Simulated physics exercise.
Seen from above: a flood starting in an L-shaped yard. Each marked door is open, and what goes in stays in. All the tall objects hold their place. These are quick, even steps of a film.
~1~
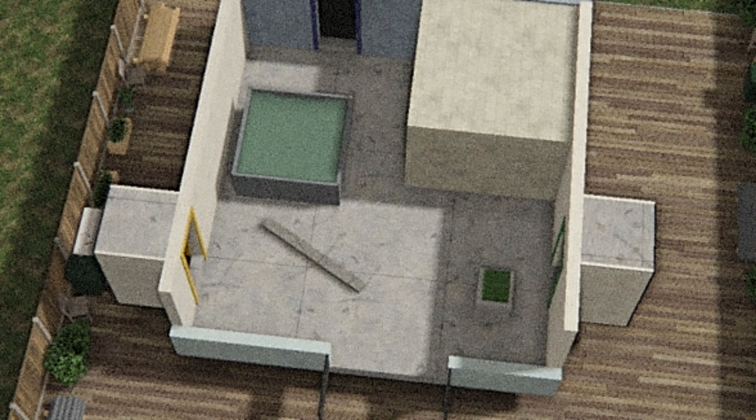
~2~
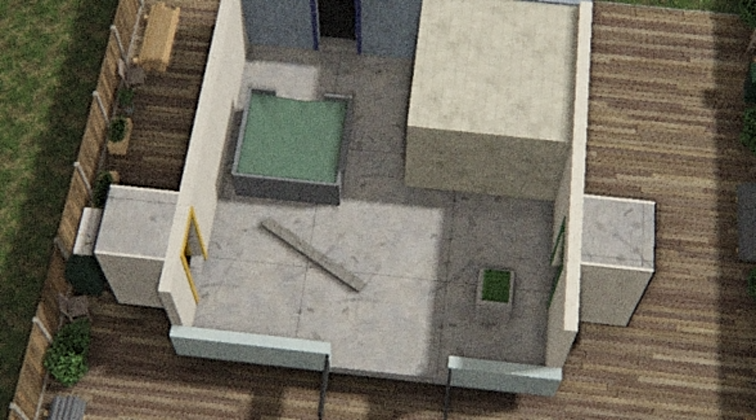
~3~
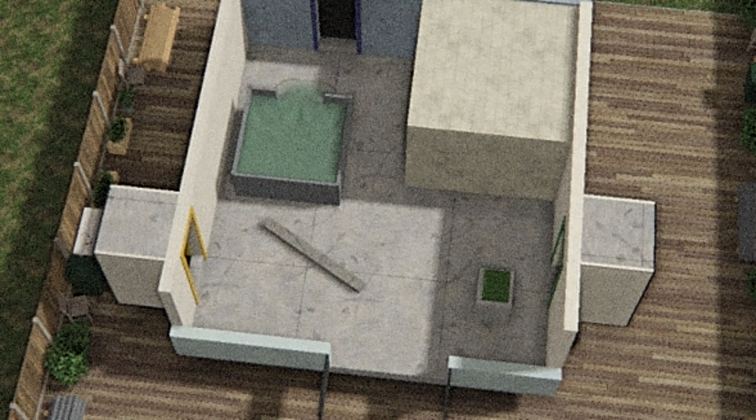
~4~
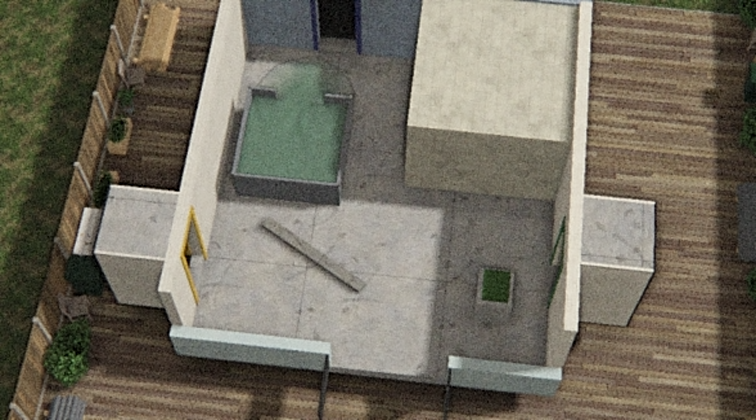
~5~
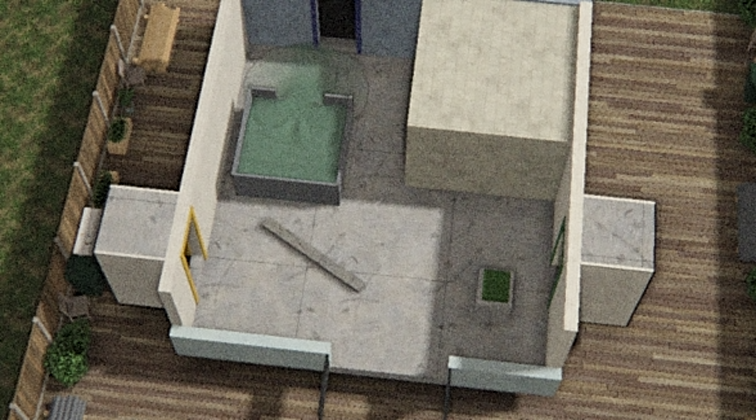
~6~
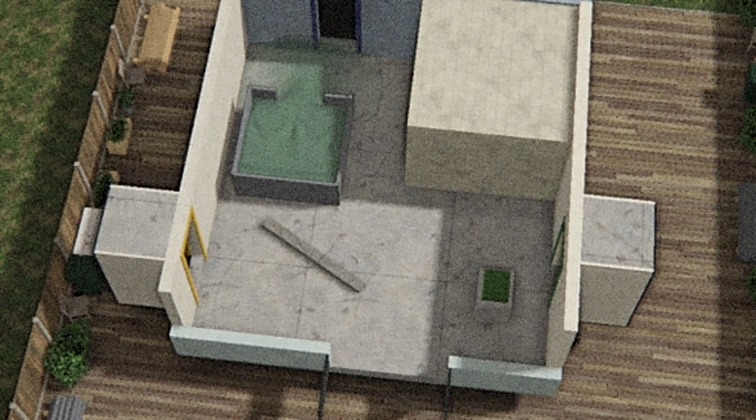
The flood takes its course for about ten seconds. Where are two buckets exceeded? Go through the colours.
In the end: The yellow door stays under that; the green door stays under that; the blue door takes more than that.
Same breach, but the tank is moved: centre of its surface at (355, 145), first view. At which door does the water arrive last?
It is the green door.
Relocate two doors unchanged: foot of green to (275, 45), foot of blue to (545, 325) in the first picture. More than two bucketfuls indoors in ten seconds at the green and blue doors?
Then: The green door floods, the blue door is under.
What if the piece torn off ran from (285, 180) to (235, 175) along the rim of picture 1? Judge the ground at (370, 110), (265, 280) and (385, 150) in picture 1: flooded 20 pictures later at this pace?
One after the other: Dry, under water, not flooded.
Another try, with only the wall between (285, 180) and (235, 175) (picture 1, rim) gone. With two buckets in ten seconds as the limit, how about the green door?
Then: The green door floods.
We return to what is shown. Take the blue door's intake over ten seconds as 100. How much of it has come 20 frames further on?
Roughly 85 per cent.
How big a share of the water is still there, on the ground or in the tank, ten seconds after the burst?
Close to 84 %.
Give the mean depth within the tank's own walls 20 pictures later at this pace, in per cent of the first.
Some 42 per cent.
A moment on, water covers 15 % of the floor; the yellow door not reached, the green door not reached, the blue door far over two buckets in.
Next, water covers 20 % of the floor; the yellow door not reached, the green door not reached, the blue door far over two buckets in.
Then, water covers 40 % of the floor; the yellow door wet at the sill, nothing in, the green door not reached, the blue door far over two buckets in.
Later, water covers 70 % of the floor; the yellow door wet at the sill, nothing in, the green door not reached, the blue door far over two buckets in.
In the end, water covers 90 % of the floor; the yellow door wet at the sill, nothing in, the green door wet at the sill, nothing in, the blue door far over two buckets in.
